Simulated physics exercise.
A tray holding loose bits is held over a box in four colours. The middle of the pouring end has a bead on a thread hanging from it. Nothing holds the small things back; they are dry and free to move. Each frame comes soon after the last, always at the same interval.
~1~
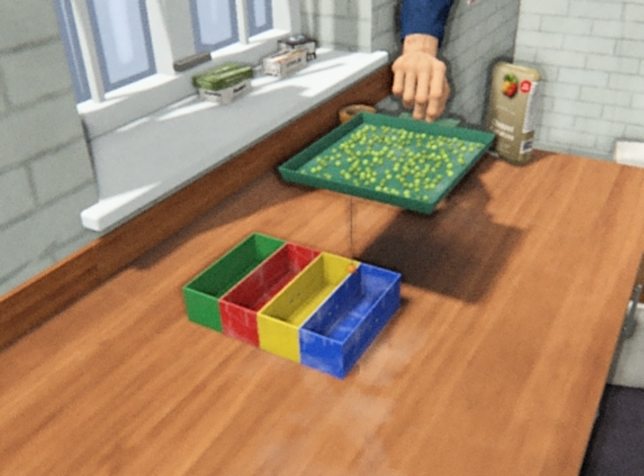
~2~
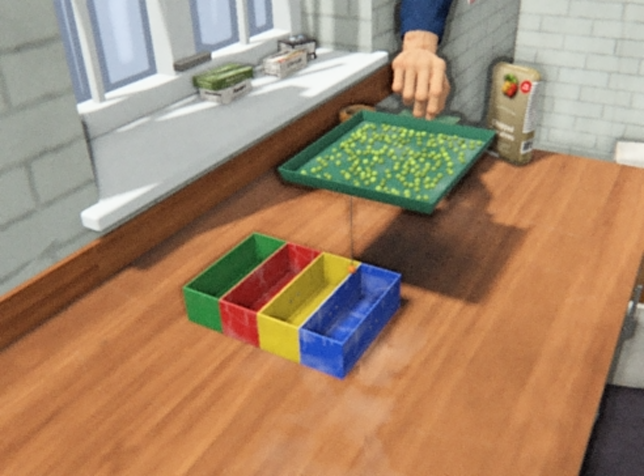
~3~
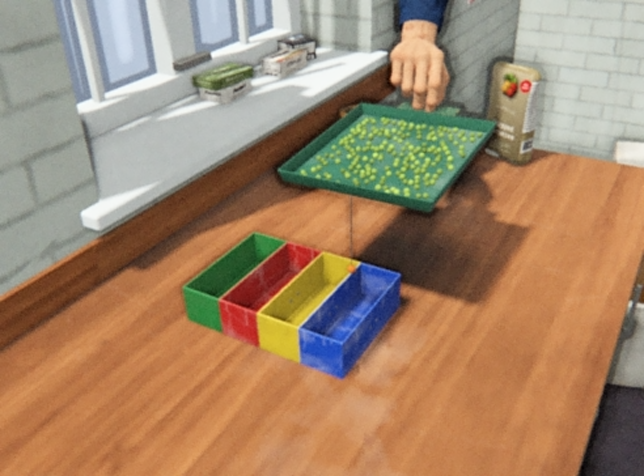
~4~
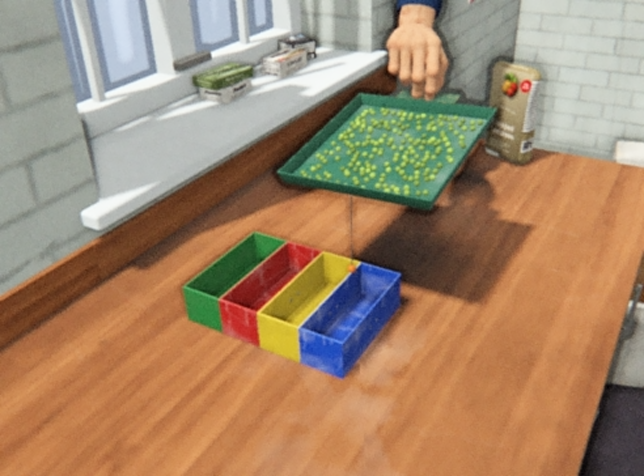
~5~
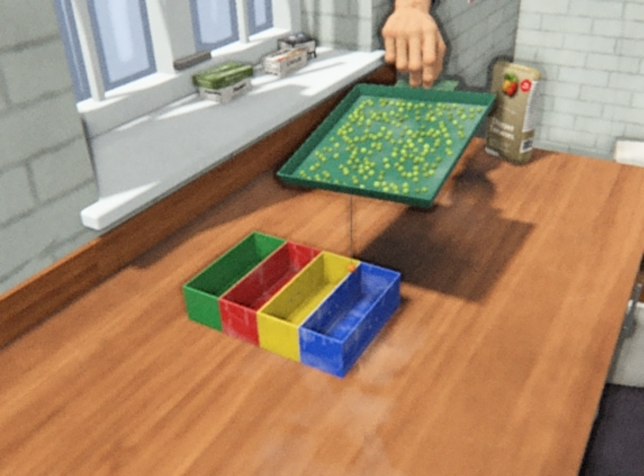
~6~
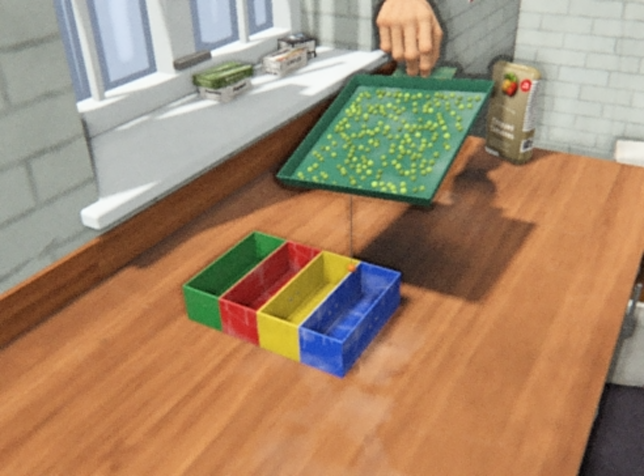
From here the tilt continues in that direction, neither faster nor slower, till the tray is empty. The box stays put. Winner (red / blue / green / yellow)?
Red.
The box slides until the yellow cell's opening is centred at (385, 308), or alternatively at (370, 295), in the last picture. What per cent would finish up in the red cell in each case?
That makes 20 per cent, followed by 30 per cent.
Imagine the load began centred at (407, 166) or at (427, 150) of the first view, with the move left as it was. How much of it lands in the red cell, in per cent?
Estimate: 40 % first, 40 % second.
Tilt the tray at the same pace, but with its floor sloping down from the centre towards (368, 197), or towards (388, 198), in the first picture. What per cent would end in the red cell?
The first try yields 0 percent and the second 0 percent.
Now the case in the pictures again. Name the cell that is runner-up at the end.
The yellow cell.
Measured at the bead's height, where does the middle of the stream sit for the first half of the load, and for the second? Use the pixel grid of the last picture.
Around (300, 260) first; around (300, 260) second.
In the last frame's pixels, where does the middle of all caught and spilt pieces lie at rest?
Near (290, 308).
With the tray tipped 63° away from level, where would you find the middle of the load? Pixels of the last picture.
The middle of the pieces shows up near (323, 181).
Soon after the last picture, tray tipped steeply; nearly all on the tray; a stray few in the red cell; a stray few in the yellow cell; a small part falling or outside the box.
A little later, tray tipped past a quarter turn; about half on the tray; about a quarter in the red cell; a small part in the yellow cell; a stray few in the blue cell; a stray few in the green cell; about a quarter falling or outside the box.
Later still, tray tipped past a quarter turn; about half in the red cell; about a third in the yellow cell; a small part in the blue cell; a stray few in the green cell.
At rest, tray tipped past a quarter turn; about half in the red cell; about a third in the yellow cell; a small part in the blue cell; a stray few in the green cell.
